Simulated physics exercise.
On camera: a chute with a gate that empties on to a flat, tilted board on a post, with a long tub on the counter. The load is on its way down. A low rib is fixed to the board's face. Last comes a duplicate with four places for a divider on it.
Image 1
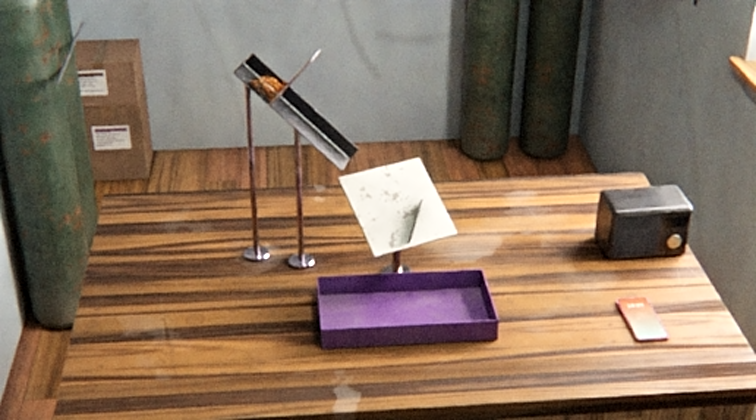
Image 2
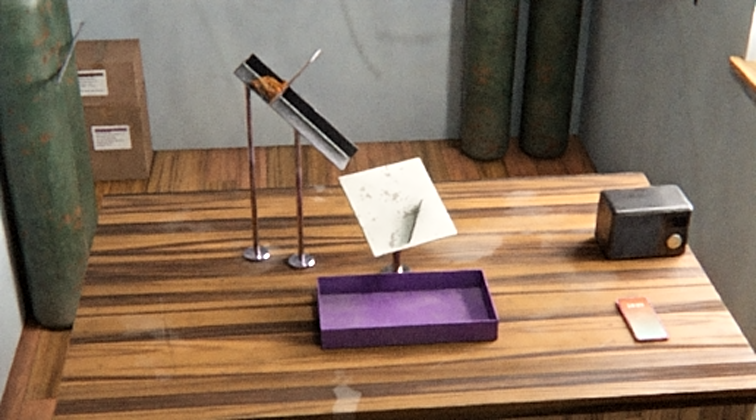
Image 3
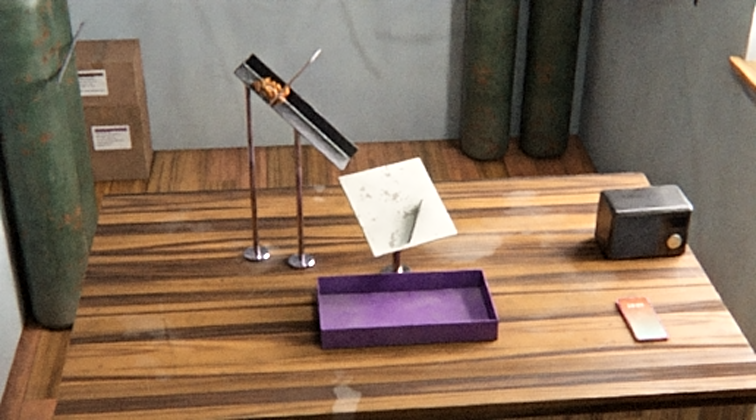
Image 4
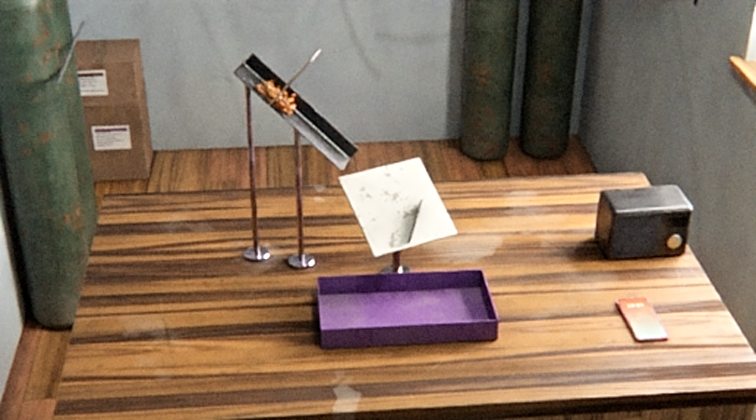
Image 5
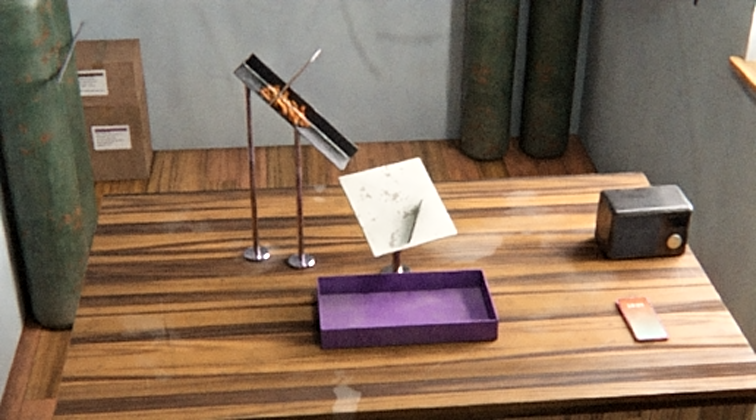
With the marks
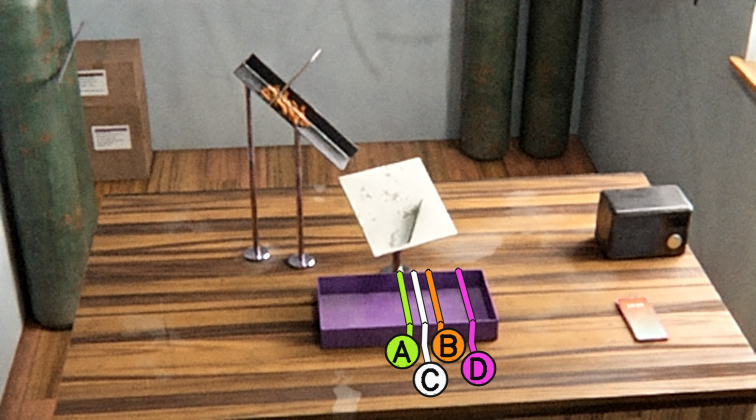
To begin with, a small clump of orange-brown bits sits near the upper end of a sloping metal chute, above a tilted pale board and an empty purple tub on a wooden counter. The bits then slide down the chute to the right, spreading out along it, while everything else stays still.
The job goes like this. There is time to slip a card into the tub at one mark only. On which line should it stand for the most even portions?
A is best.
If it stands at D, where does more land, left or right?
More lands on the left.
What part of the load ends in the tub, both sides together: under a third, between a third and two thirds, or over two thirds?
About that: Over two thirds.
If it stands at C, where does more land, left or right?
Left.
On the marked copy, line A crosses the front rim at (409, 325); line B crosses the front rim at (440, 323); line C crosses the front rim at (424, 324); line D crosses the front rim at (472, 321).
With A, of what is caught, close to a third on the left of the divider, close to two thirds on the right.
With B, of what is caught, all but a few on the left of the divider, only a few on the right.
With C, of what is caught, all but a few on the left of the divider, a small share on the right.
With D, of what is caught, all but a few on the left of the divider, only a few on the right.
